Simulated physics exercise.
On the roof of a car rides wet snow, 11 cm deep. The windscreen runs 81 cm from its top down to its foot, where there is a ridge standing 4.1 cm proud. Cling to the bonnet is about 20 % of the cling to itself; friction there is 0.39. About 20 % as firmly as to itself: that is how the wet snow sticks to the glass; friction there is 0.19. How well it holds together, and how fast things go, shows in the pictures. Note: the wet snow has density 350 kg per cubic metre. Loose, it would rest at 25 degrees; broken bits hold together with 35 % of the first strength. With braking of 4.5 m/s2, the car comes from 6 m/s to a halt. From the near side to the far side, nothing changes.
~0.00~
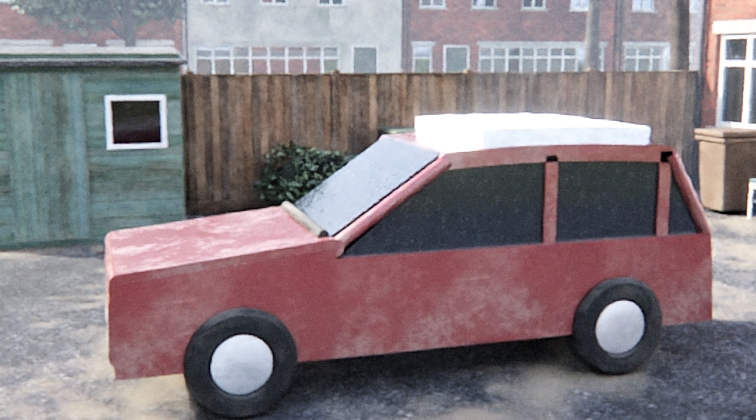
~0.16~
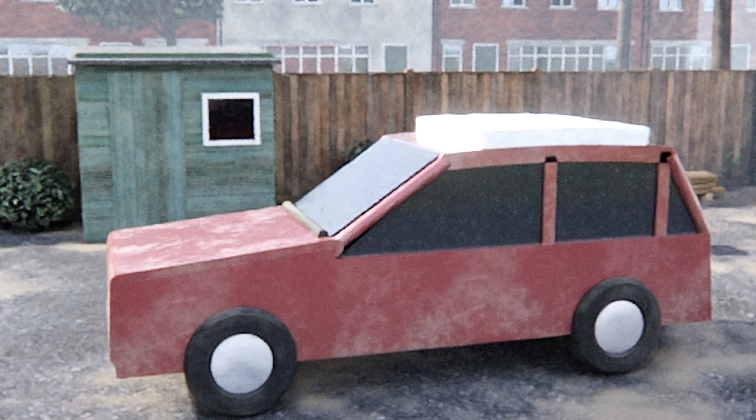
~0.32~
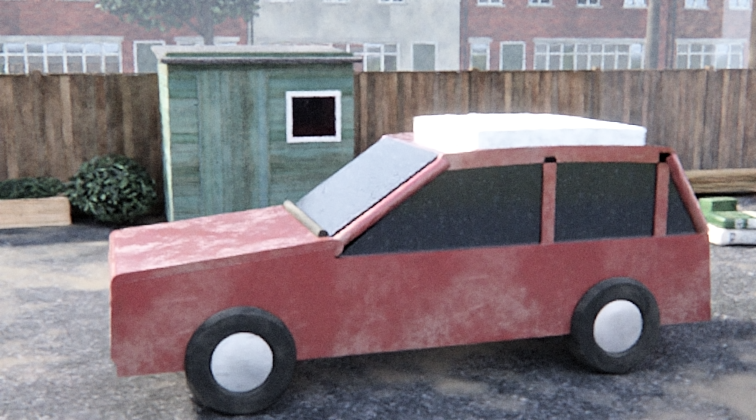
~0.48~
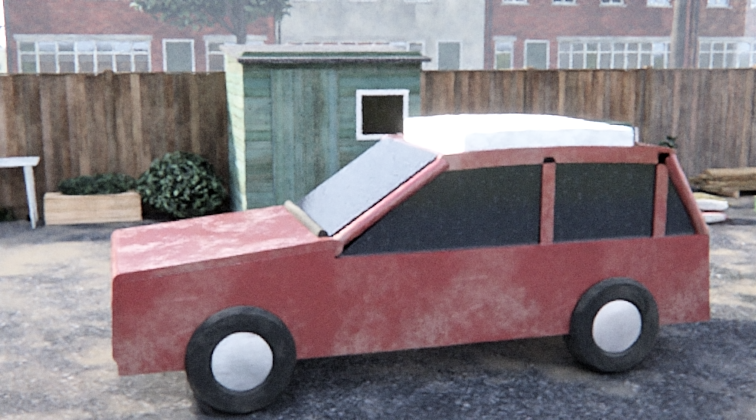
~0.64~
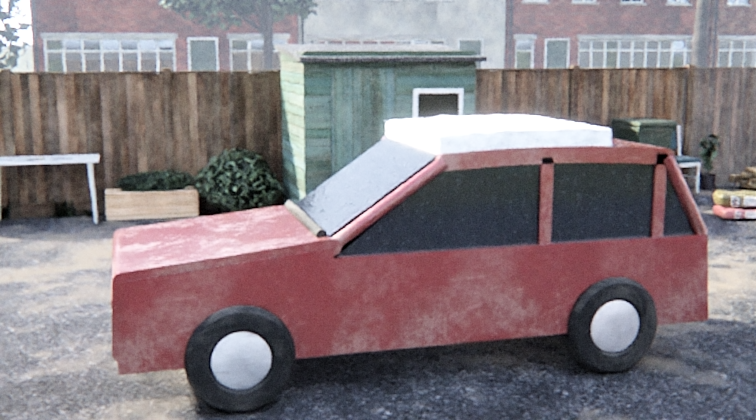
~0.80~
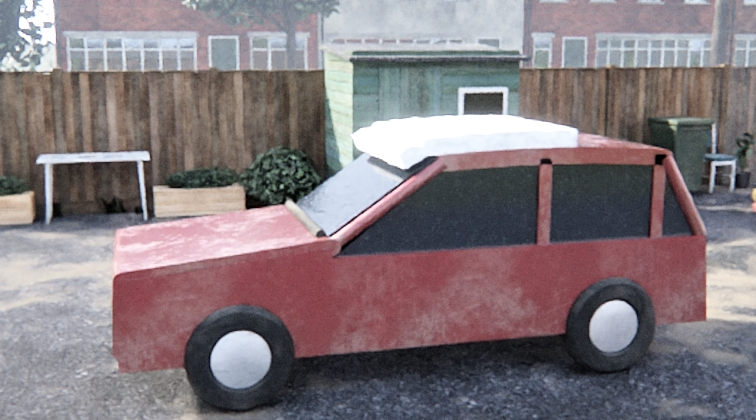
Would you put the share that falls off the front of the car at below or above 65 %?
My call: Above.
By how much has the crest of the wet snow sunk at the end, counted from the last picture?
The gap comes to about 50 centimetres.
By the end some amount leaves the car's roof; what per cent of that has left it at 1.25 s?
About 100 %.
After 1.25 s, none of the snow is on the roof, 46 % on the glass, 54 % on the bonnet and none has gone off the nose.
After 1.78 s, none of the snow is on the roof, 3 % on the glass, 45 % on the bonnet and 52 % has gone off the nose.
After 2.30 s, none of the snow is on the roof, 3 % on the glass, 12 % on the bonnet and 85 % has gone off the nose.
After 2.83 s, none of the snow is on the roof, 3 % on the glass, 12 % on the bonnet and 85 % has gone off the nose.
After 2.93 s, none of the snow is on the roof, 3 % on the glass, 12 % on the bonnet and 85 % has gone off the nose.
